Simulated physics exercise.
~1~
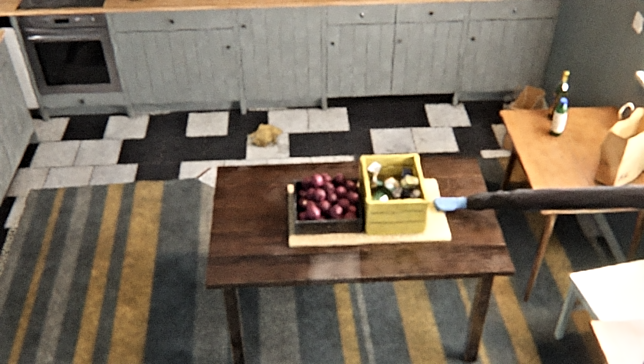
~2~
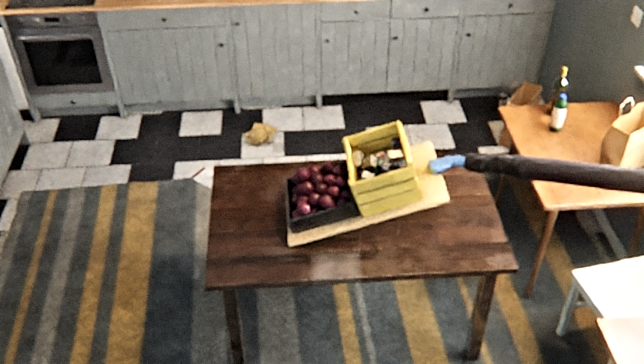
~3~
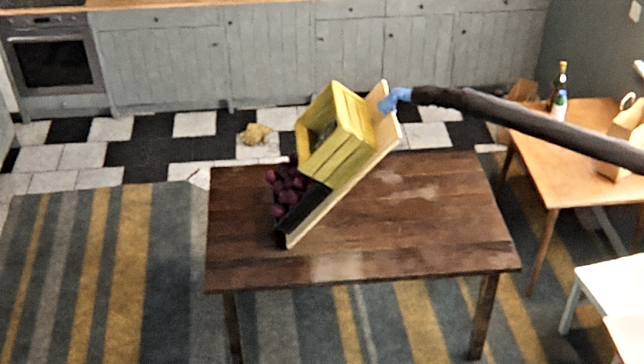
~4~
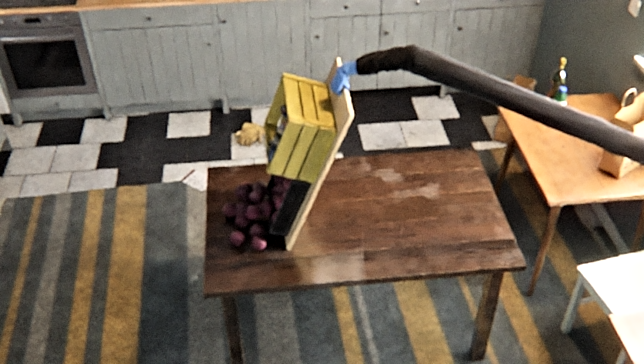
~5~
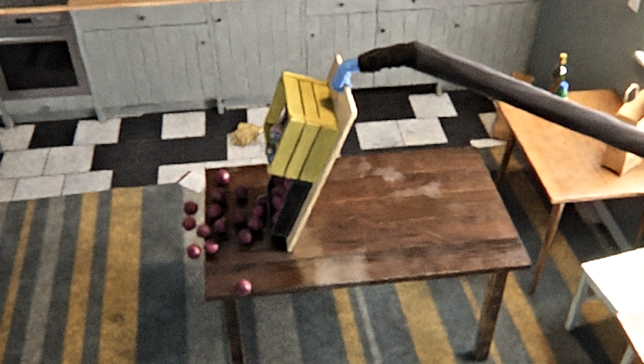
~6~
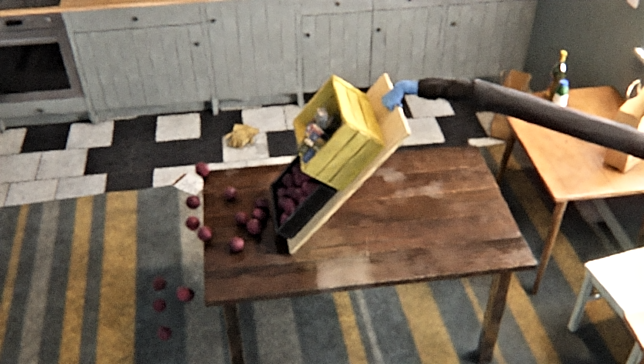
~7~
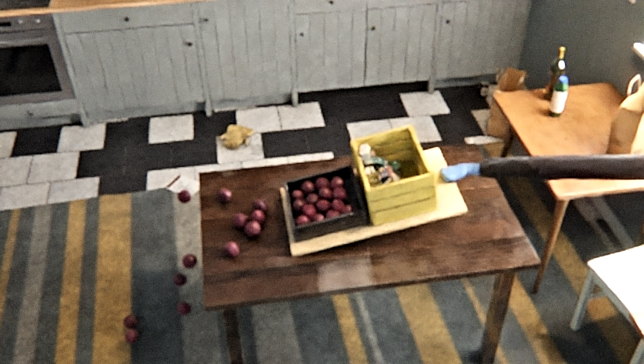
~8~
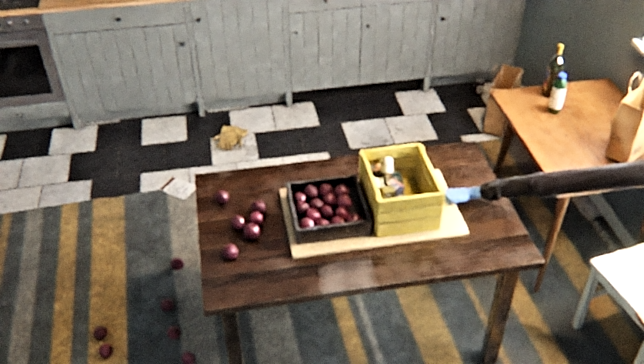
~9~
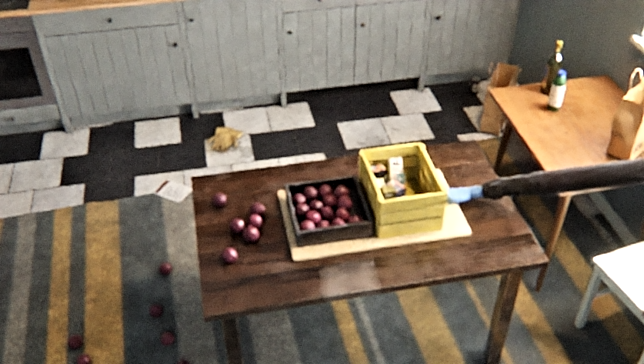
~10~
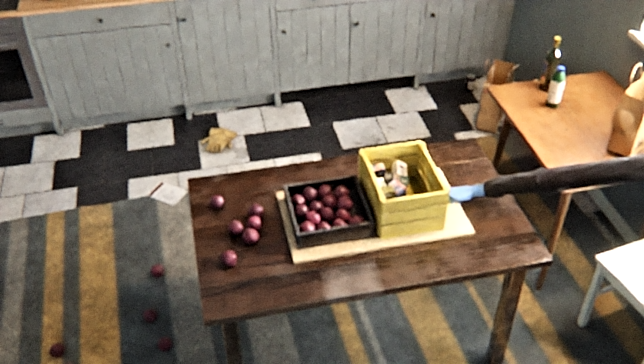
Kitchen table, a sleeved arm tipping a board steeply, spilling onions from the black basket, then lowering it, yellow basket still loaded.
